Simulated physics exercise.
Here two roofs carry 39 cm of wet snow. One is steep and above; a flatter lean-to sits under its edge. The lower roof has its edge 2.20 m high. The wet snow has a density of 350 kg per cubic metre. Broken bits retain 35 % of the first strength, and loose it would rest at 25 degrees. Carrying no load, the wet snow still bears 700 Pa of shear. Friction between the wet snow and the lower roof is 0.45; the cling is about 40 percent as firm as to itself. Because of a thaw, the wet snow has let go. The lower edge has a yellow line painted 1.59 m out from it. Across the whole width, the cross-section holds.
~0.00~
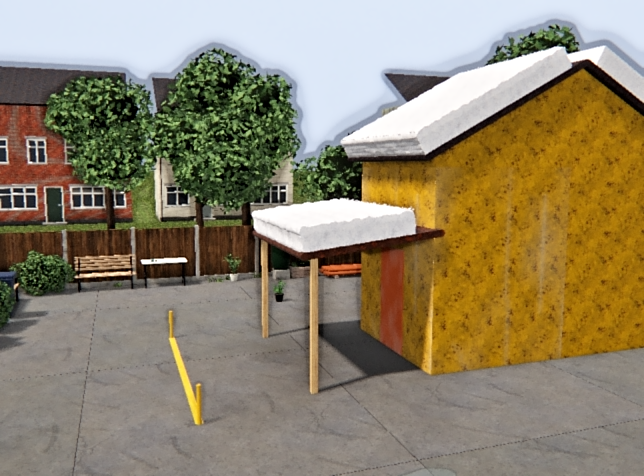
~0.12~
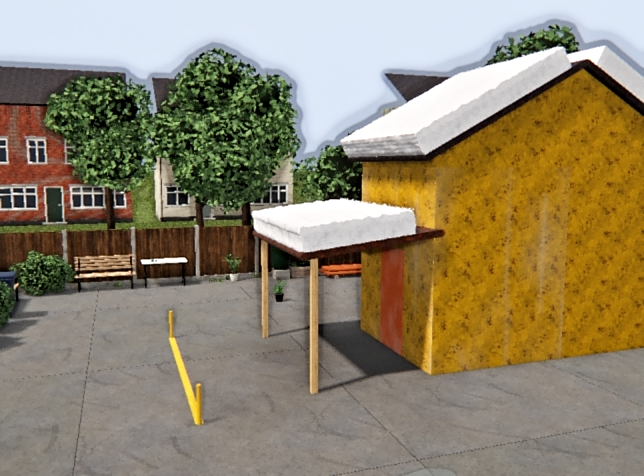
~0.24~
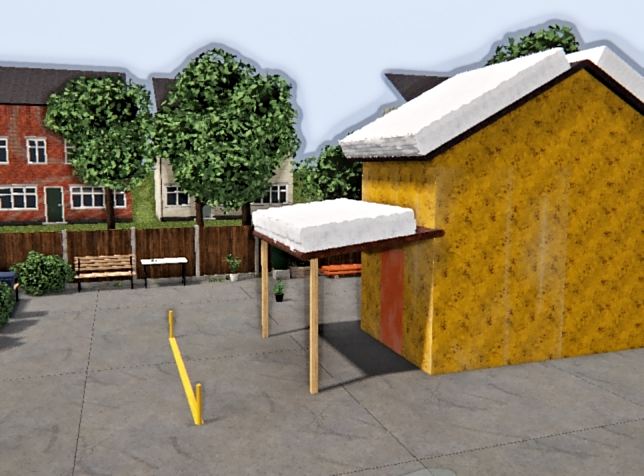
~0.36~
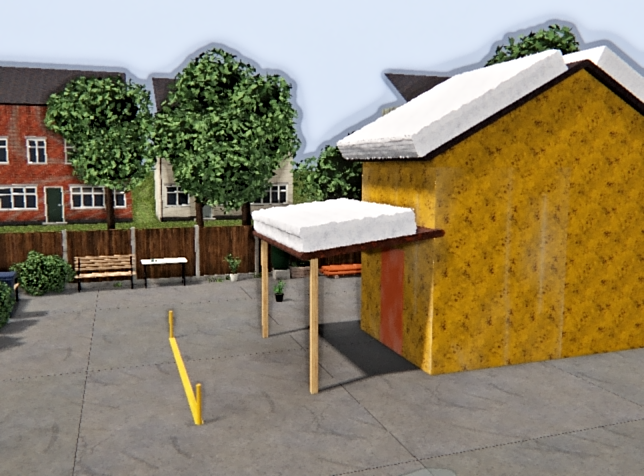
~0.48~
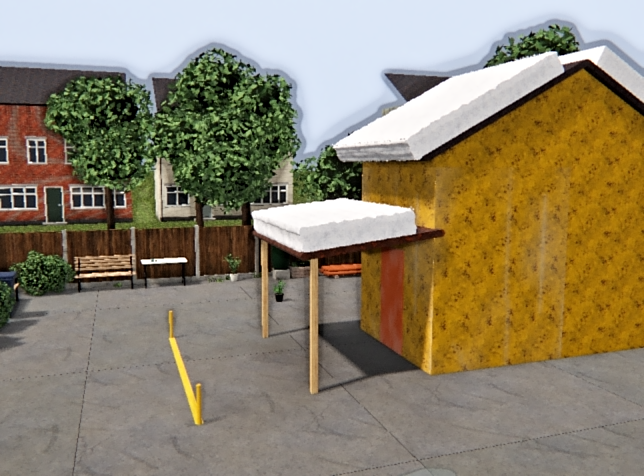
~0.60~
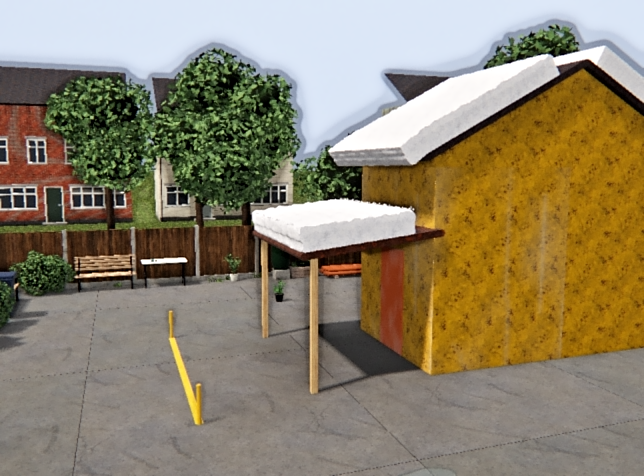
A yellow building stood in a paved yard with thick white snow on its steep roof, and the slab slid slowly down to the left, poking out a little over the snowy lower roof.
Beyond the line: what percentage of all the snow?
I would say close to 9 percent.
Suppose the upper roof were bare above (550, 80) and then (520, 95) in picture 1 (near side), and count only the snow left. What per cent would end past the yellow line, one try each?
First try roughly 3 %, second roughly 0 %.
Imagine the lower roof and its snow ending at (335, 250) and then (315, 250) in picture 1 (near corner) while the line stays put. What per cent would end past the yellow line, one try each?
25 %, 16 %.
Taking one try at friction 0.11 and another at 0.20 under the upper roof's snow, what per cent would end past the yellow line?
Respectively near 30 % and near 20 %.
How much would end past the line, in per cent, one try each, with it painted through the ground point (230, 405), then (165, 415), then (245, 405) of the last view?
About 18 %, 4 %, 25 %.
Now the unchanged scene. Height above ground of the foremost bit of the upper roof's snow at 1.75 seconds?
I'd say around 2.8 metres.
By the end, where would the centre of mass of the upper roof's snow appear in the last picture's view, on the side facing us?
Look around (299, 296) on the near face.
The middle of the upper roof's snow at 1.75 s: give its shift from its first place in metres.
I'd reckon close to 2.4 m.
After 1.13 s, none is below the lower edge and 0 % is past the line.
After 1.75 s, none is below the lower edge and 0 % is past the line.
After 2.38 s, 6 % is below the lower edge and 0 % is past the line.
After 3.00 s, 33 % is below the lower edge and 6 % is past the line.
After 4.70 s, at the end, 38 % is below the lower edge and 9 % is past the line.
